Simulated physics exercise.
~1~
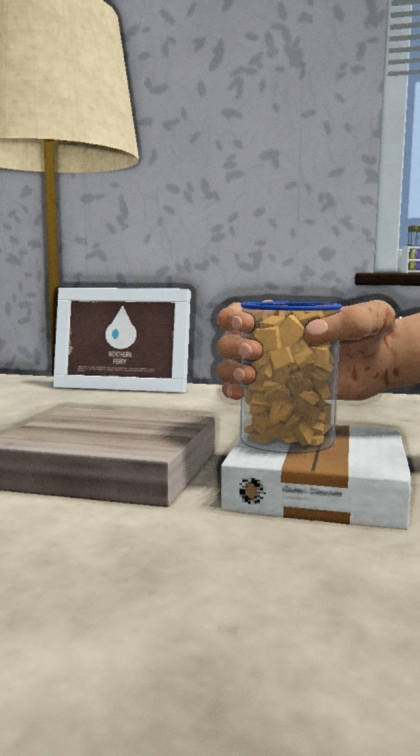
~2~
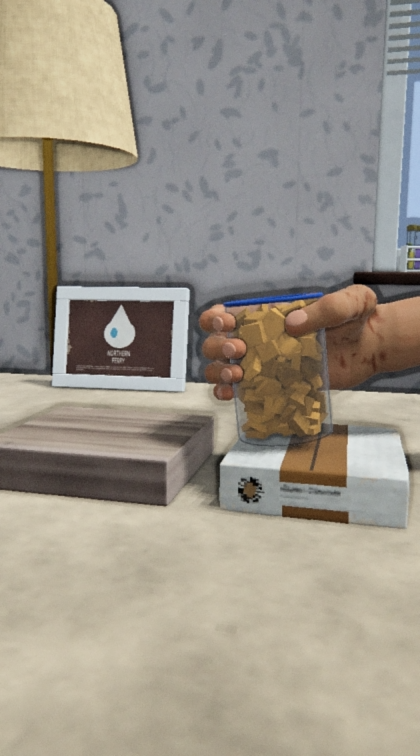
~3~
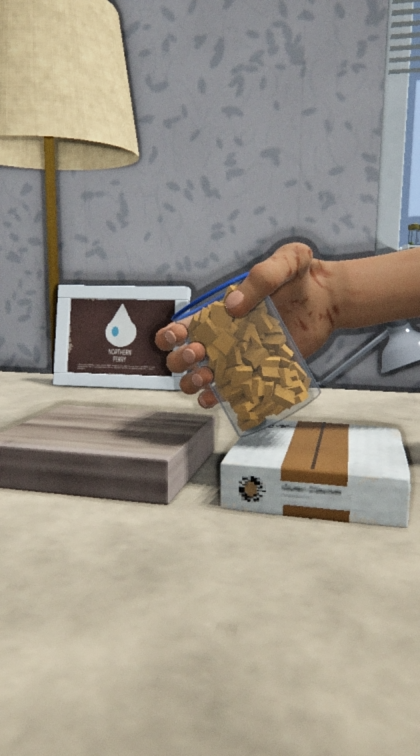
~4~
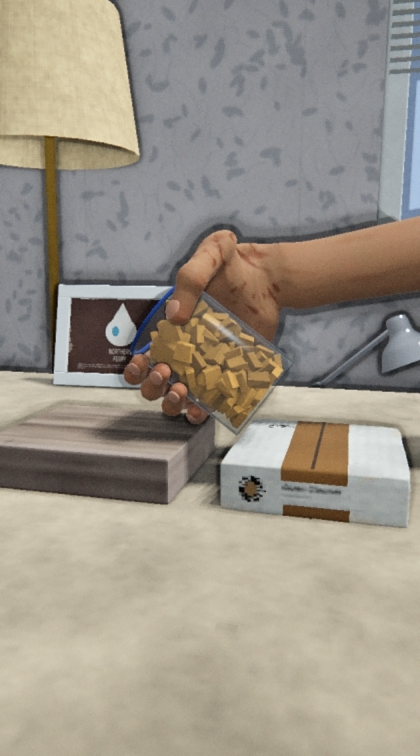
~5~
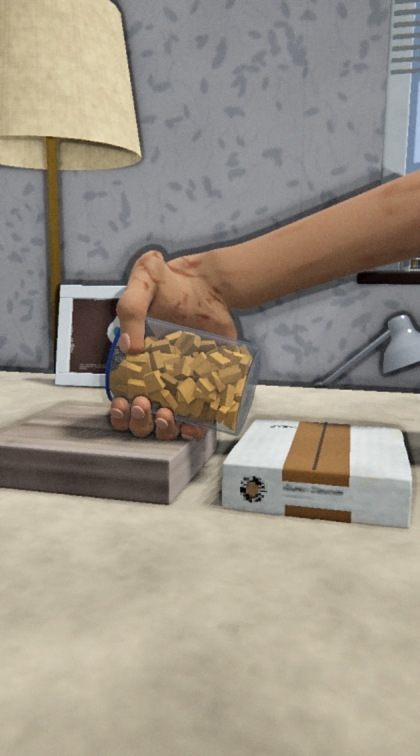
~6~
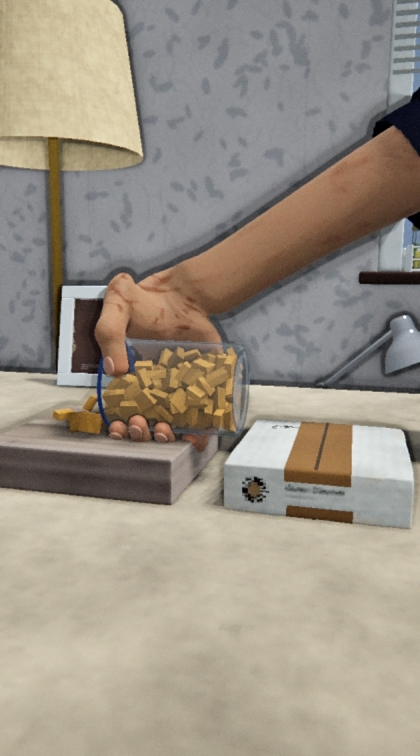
On a pale tabletop, a hand tips a clear container of golden-brown squares leftward onto a grey block, a few spilling out.
